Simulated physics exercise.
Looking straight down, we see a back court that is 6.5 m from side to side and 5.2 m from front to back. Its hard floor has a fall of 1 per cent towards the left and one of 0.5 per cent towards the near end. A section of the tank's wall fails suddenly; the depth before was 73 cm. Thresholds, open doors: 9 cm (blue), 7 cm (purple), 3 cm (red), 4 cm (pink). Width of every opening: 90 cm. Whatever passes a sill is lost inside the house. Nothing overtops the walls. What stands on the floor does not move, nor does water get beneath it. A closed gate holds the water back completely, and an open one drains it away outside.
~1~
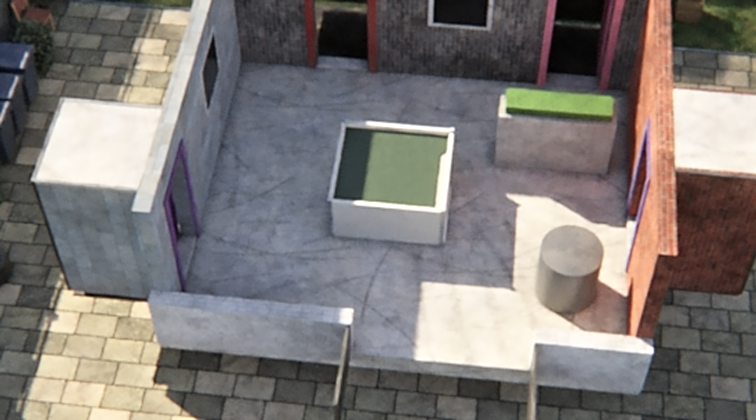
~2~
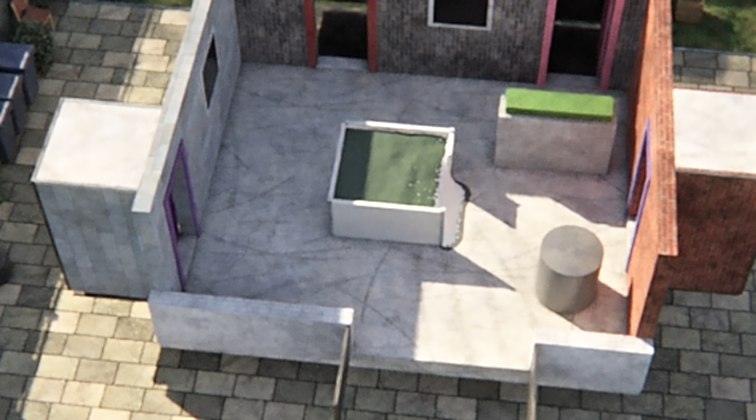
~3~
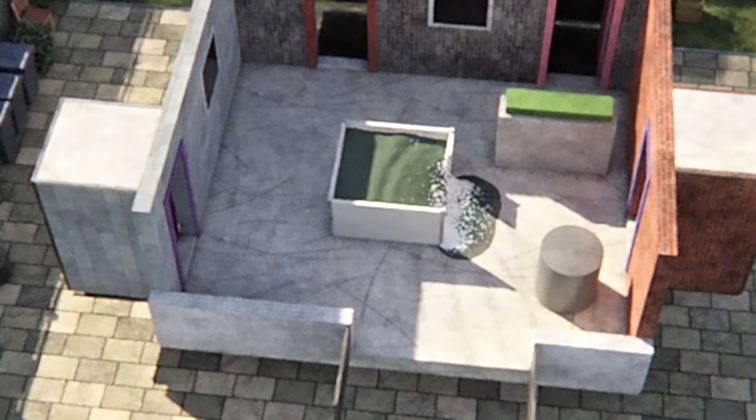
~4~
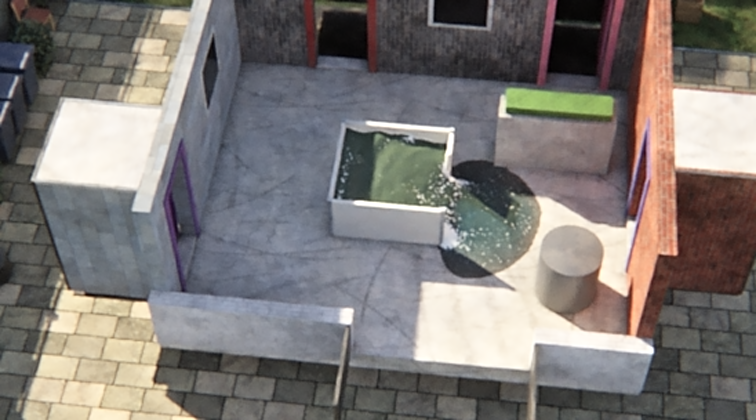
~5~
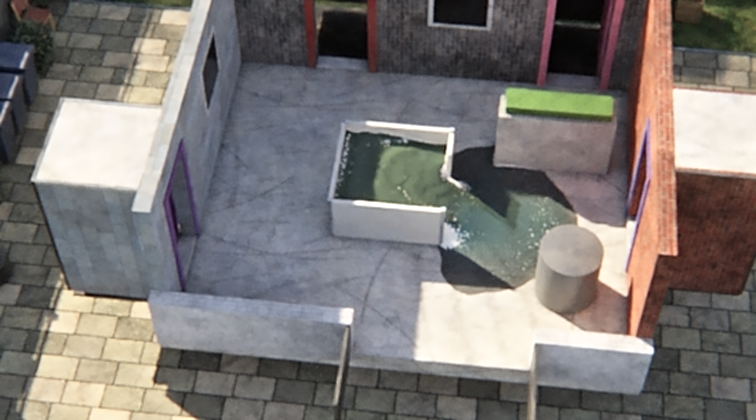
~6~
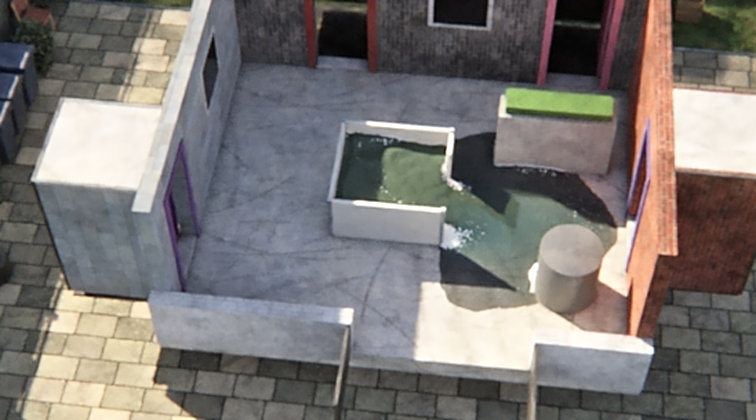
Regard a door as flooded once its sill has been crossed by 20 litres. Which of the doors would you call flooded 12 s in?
I would call the blue door flooded; I would call the purple door not flooded; I would call the red door not flooded; I would call the pink door flooded.
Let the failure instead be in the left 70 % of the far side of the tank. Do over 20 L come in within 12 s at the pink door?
So, pink door: Out of bounds.
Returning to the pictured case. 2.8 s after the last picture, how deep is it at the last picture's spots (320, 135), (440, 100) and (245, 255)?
Depth readings in turn - 0, 1, 0 cm.
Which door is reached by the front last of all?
That's the purple door.
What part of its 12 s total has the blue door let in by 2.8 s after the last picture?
Some 90 per cent by then.
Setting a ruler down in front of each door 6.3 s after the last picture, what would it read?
Measured in centimetres, the blue door gives 7, the purple door 0, the red door 1 and the pink door 3.
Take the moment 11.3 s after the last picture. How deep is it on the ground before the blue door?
2.5 cm.
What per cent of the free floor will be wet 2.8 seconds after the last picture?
About 35 per cent.
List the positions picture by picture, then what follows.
Still water, 73 cm deep, in the tank at (392, 168), in the first frame.
The front is at (459, 186), 0.6 m from the gap at (443, 205); 0.3 m2 of floor is under water; 73 cm left at the back of the tank, in the second frame.
Water pours out at (443, 206) and has run 0.9 m, to (490, 189); typically 12 cm deep outside, 73 cm at the tank's back, in the third frame.
The front is at (535, 208), 1.4 m from the gap at (443, 207); 2.3 m2 of floor is under water; 66 cm left at the back of the tank, in the fourth frame.
Water pours out at (443, 207) and has run 2.0 m, to a hidden place; typically 6 cm deep outside, 61 cm at the tank's back, in the fifth frame.
Water pours out at (443, 207) and has run 2.6 m, to (610, 239); typically 6 cm deep outside, 63 cm at the tank's back, in the sixth frame.
Then, 0.7 s after the last picture water covers 25 % of the floor and is deepest (34 cm) near (532, 271); blue door 19 cm at the sill, 65 L in, purple door not reached, red door not reached, pink door not reached.
Then, 1.5 s after the last picture water covers 30 % of the floor and is deepest (30 cm) near (619, 184); blue door 30 cm at the sill, 200 L in, purple door not reached, red door not reached, pink door 4 cm at the sill, 0 L in.
Then, 2.8 s after the last picture water covers 35 % of the floor and is deepest (18 cm) near (618, 320); blue door 17 cm at the sill, 308 L in, purple door not reached, red door not reached, pink door 9 cm at the sill, 19 L in.
Then, 6.3 s after the last picture water covers 60 % of the floor and is deepest (9 cm) near (604, 362); blue door 7 cm at the sill, 338 L in, purple door not reached, red door 1 cm at the sill, 0 L in, pink door 3 cm at the sill, 36 L in.
Then, 11.3 s after the last picture water covers 75 % of the floor and is deepest (6 cm) near (177, 322); blue door 2 cm at the sill, 338 L in, purple door 5 cm at the sill, 0 L in, red door 2 cm at the sill, 0 L in, pink door 1 cm at the sill, 36 L in.
